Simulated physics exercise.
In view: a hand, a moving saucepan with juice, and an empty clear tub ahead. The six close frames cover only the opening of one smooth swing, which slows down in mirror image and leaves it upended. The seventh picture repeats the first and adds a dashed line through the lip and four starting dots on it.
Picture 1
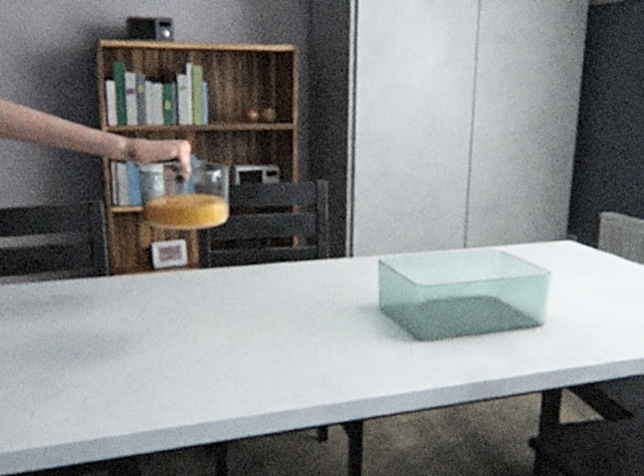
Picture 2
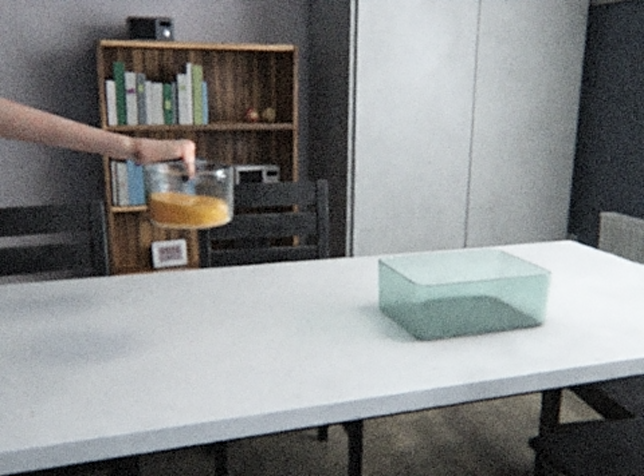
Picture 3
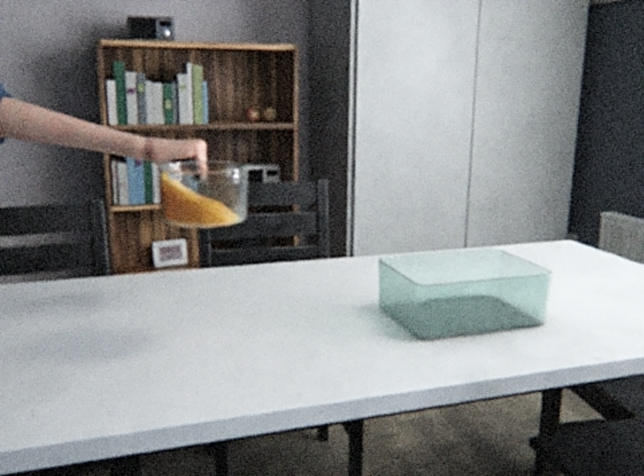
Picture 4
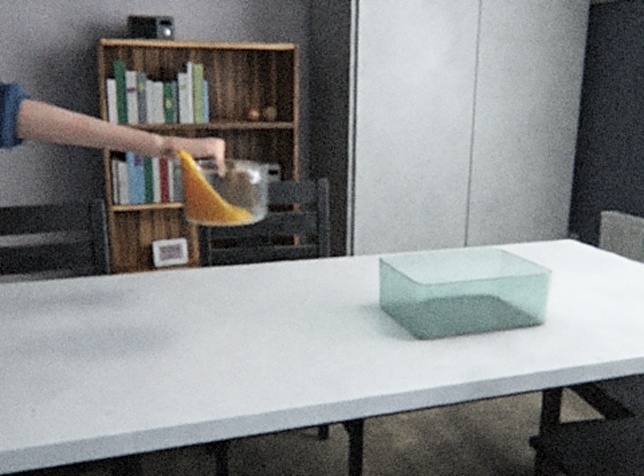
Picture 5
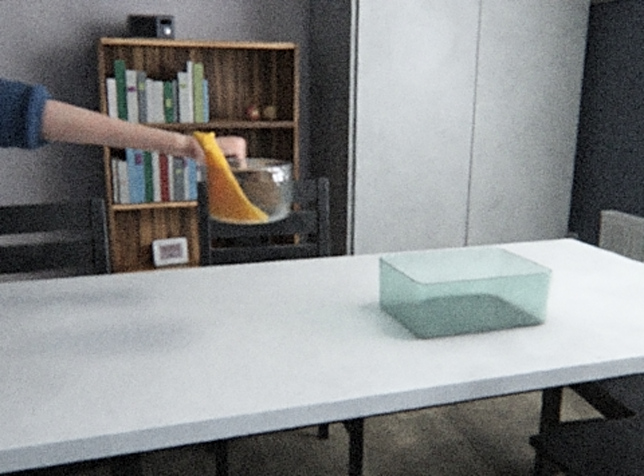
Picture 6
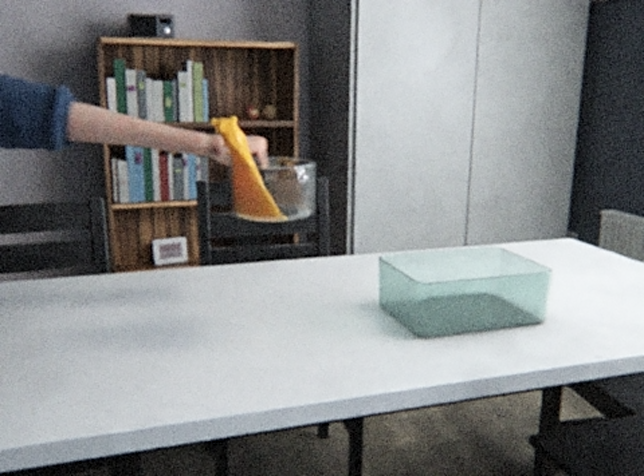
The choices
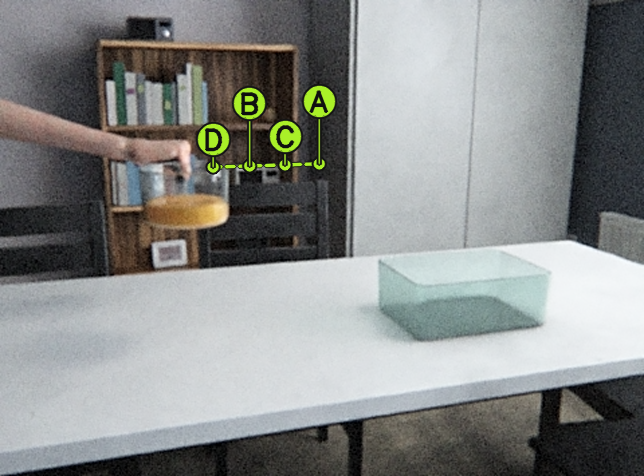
A hand carried a clear pan of orange juice rightward above a white table toward an empty clear tub, and the juice surged up the left side and slopped over the rim.
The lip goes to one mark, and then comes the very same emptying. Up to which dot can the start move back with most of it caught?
The answer is place C.
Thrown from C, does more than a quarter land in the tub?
Yes.
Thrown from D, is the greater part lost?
Yes, it does.
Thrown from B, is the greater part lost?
Yes, it does.
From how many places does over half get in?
Two of them.
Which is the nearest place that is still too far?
Here it is place B.
On the marked copy, A at (319, 163); B at (249, 165); C at (285, 164); D at (213, 167).
For place A, about 73 % lands in the tub, 2 % falls short and 24 % goes beside or beyond.
For place B, about 15 % lands in the tub, 66 % falls short and 19 % goes beside or beyond.
For place C, about 73 % lands in the tub, 4 % falls short and 23 % goes beside or beyond.
For place D, about 14 % lands in the tub, 71 % falls short and 15 % goes beside or beyond.
